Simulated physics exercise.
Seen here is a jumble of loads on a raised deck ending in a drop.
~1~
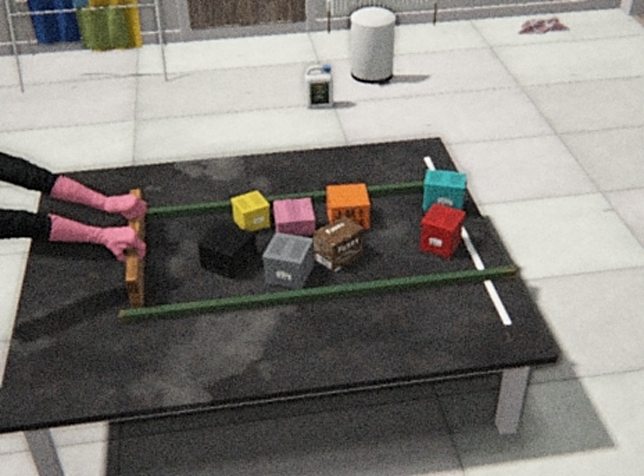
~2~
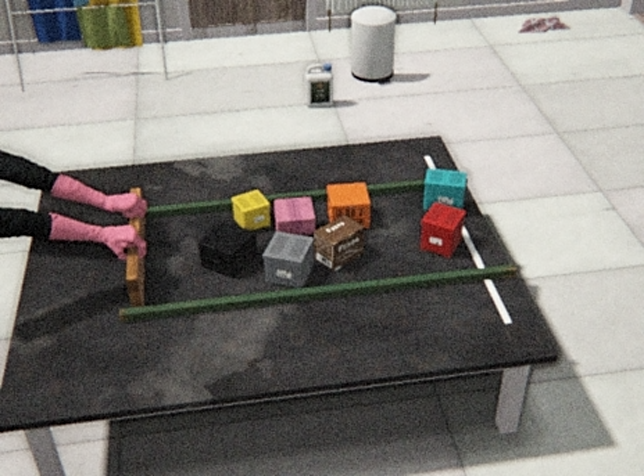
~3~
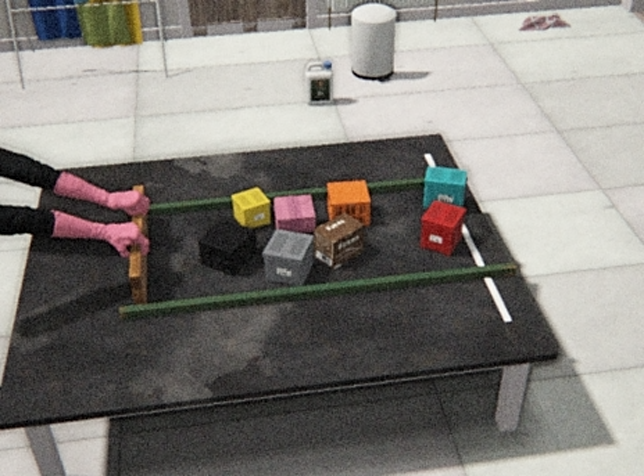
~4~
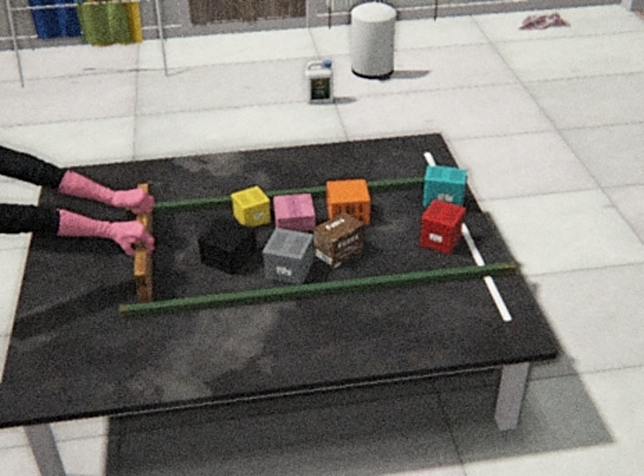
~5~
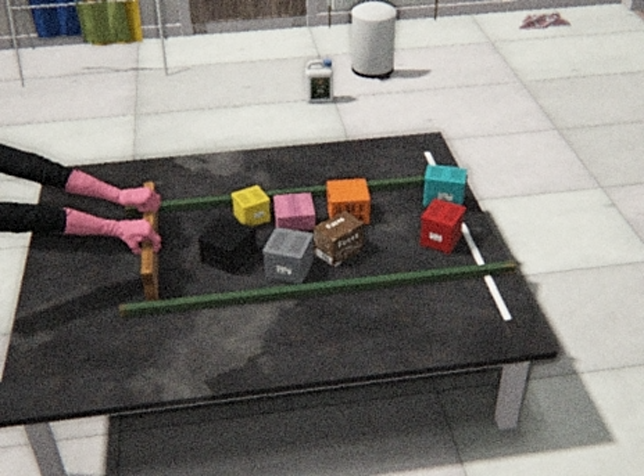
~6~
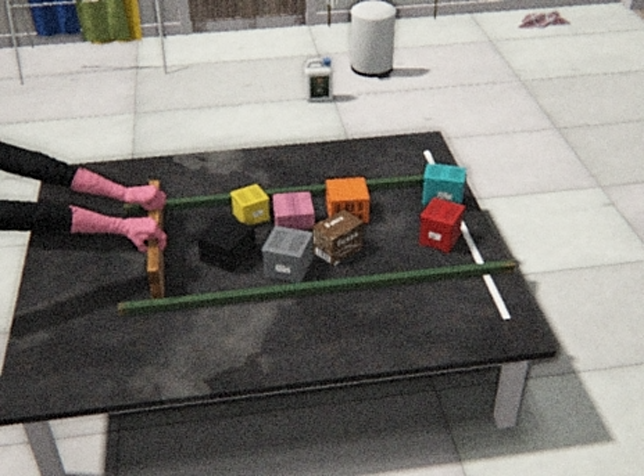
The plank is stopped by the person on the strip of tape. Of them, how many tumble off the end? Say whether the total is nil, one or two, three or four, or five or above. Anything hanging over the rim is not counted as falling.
The total is five or above.
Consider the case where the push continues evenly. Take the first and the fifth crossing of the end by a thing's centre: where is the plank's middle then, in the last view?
At roughly (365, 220), then roughly (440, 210).
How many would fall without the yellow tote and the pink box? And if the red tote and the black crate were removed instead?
Count: 3 (first case); 3 (second).
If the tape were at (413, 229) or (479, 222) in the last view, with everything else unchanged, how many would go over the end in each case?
First try 3, second try 8.
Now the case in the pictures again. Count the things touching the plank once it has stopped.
Result: 3 in all.
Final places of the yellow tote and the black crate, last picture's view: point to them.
I'd put one at around (463, 187) and the other at around (482, 209).
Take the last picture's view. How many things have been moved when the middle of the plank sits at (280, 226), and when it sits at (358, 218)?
Tally: First 6; then 8.
A little later, none off yet; turquoise tote at rest near (444, 187); red tote at rest near (442, 226); orange crate at rest near (348, 201).
Next, none off yet; turquoise tote moving near (447, 187); red tote at rest near (442, 226); orange crate shifted well along near (407, 196).
Later still, one off so far; turquoise tote fallen near (500, 261); red tote shifted about its own width near (496, 227); orange crate shifted well along near (477, 187).
When it is over, the number that fall off is five or more; down, pink box, brown box, orange crate, red tote and turquoise tote.
